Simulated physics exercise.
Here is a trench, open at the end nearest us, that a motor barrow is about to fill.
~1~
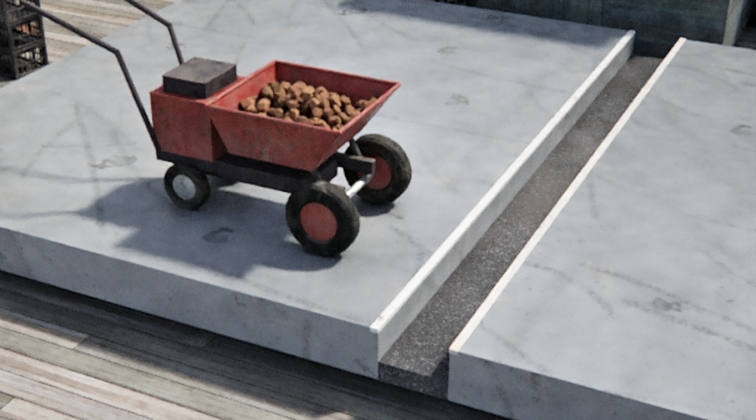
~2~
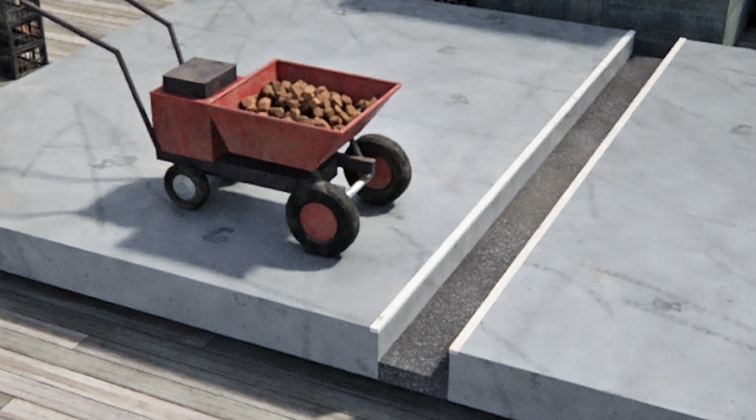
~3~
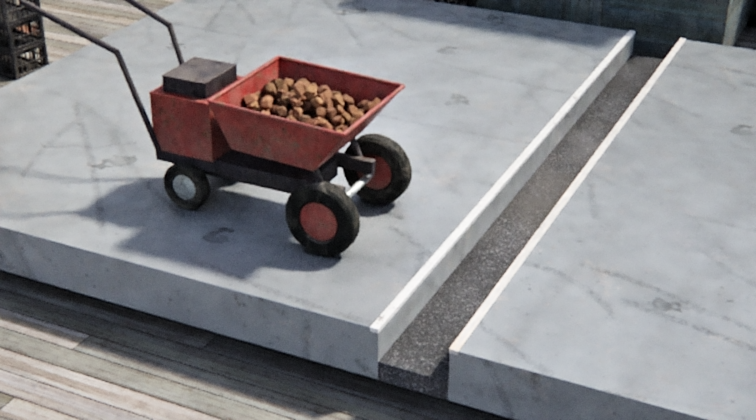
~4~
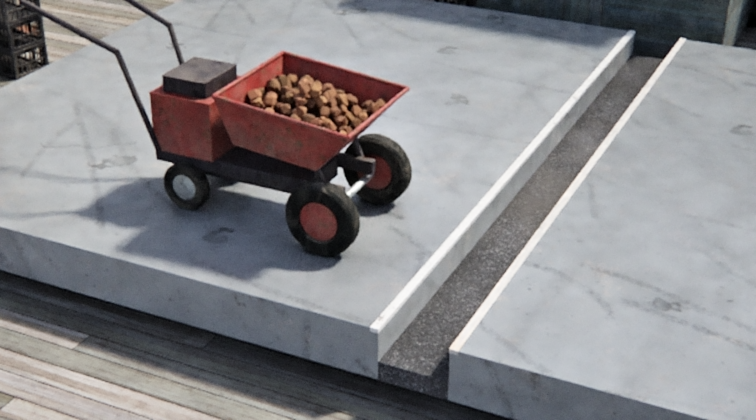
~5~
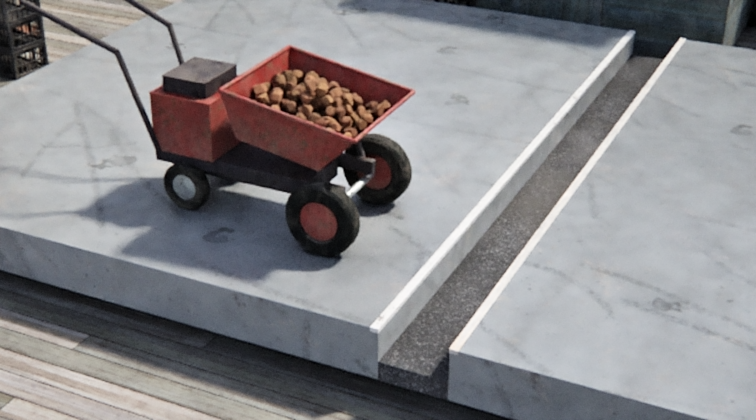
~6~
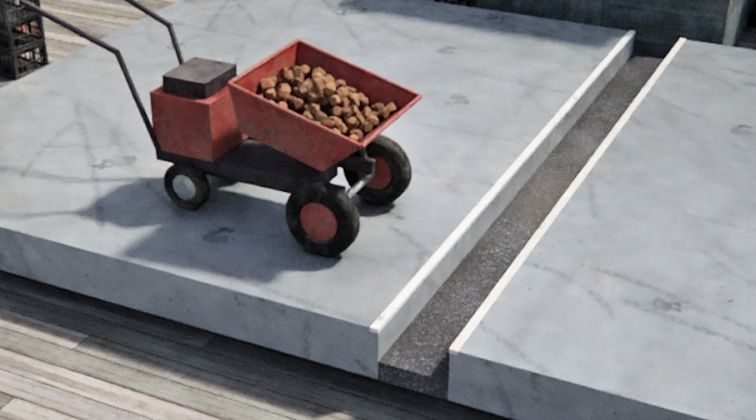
A red motor barrow loaded with brown clods stood still on a grey slab beside a narrow trench, and its skip slowly tilted forward to the right, the back rising while the load stayed in.
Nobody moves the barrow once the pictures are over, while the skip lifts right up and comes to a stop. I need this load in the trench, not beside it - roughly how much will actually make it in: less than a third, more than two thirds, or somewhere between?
Beyond two-thirds.
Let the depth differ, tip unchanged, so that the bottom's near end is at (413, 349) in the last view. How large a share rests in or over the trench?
It lands somewhere near 80 percent.
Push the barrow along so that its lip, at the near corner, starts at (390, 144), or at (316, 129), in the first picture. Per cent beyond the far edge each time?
That works out to 50 per cent for the first position and 0 per cent for the second.
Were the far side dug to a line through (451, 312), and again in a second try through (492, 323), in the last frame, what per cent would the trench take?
The first try lands around 80 %, the second around 100 %.
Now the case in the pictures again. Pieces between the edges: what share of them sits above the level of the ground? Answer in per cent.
Roughly 10 percent.
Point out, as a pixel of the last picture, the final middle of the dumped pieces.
Roughly pixel (478, 273).
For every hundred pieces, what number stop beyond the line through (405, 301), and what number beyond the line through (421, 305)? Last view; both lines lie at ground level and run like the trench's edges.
I reckon some 100 per cent and some 80 per cent.
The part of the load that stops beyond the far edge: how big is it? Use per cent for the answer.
Around 0 %.
Soon after the last picture, skip tipped steeply; all in the skip.
A little later, skip tipped steeply; most in the skip; a small part in or heaped over the trench; a small part falling.
Later still, skip tipped right over; a small part in the skip; nearly all in or heaped over the trench; a stray few beyond it.
At rest, skip tipped right over; nearly all in or heaped over the trench; a stray few beyond it.
